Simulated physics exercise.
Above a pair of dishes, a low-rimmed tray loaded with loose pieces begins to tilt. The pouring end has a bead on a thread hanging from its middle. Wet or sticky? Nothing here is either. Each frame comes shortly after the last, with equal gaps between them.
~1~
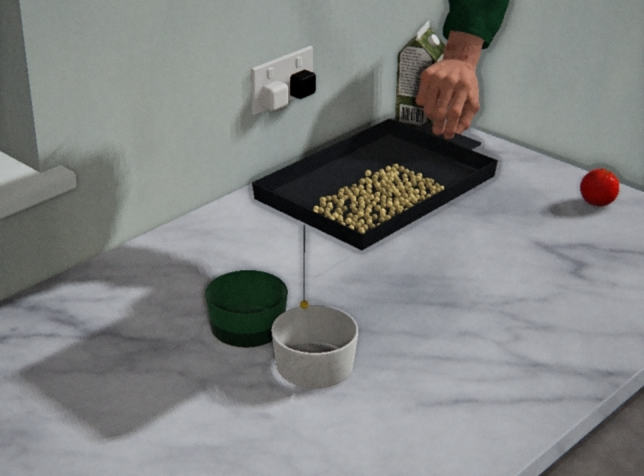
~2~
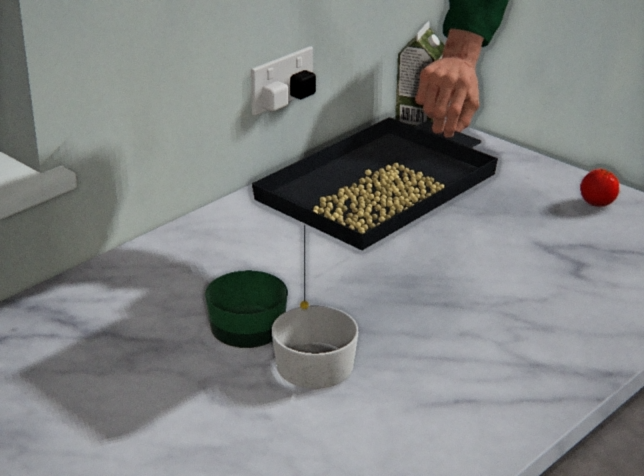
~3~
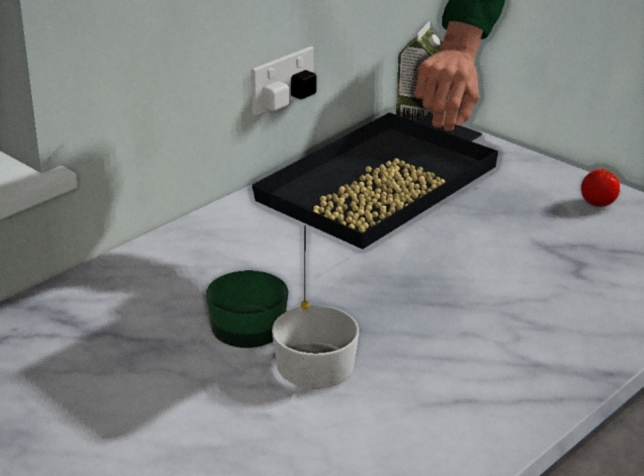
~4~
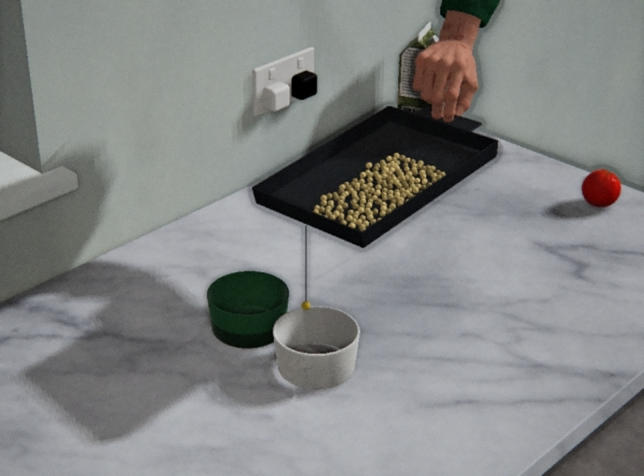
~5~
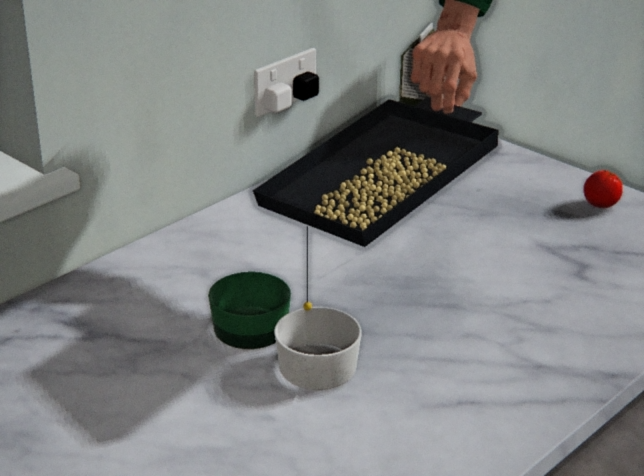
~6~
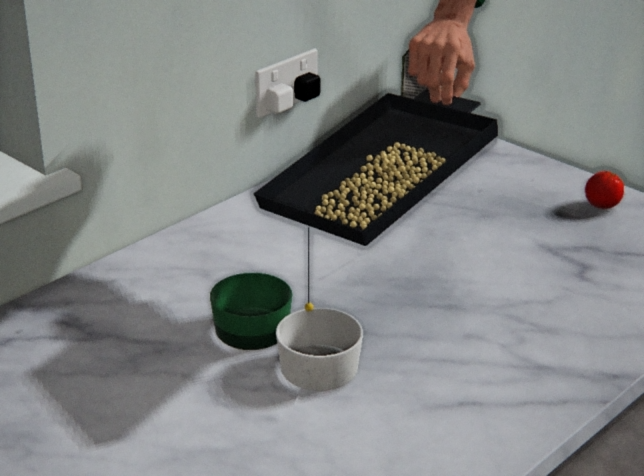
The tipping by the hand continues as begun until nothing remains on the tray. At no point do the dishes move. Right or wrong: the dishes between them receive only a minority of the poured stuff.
Wrong, they get over half.
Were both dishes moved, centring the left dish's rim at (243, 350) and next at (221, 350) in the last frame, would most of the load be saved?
The pair would catch the lesser share the first time and the lesser share the second time.
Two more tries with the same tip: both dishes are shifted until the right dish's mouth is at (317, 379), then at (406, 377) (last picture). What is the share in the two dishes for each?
Close to 20 in a hundred, then close to 0 in a hundred.
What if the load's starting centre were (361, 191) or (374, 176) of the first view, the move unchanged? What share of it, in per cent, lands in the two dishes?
You'd get about 80 per cent first and about 100 per cent second.
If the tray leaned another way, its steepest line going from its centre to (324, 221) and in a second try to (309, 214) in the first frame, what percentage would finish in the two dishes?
In turn some 40 and 40 per cent.
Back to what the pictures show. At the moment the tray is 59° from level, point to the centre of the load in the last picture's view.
Somewhere near pixel (303, 199).
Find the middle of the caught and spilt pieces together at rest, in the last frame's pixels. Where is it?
Roughly at (249, 327).
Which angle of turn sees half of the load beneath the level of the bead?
Somewhere near 110 degrees, I'd say.
Shortly afterwards, tray tipped steeply; all but a few on the tray; only a few in the left dish; only a few outside both.
Next, tray tipped right over; all but a few on the tray; only a few in the left dish; only a few outside both; only a few in the air.
Some moments later, tray tipped past a quarter turn; the bulk in the left dish; a little outside both.
In the end, tray tipped past a quarter turn; none at all in the right dish; the bulk in the left dish; a little outside both.
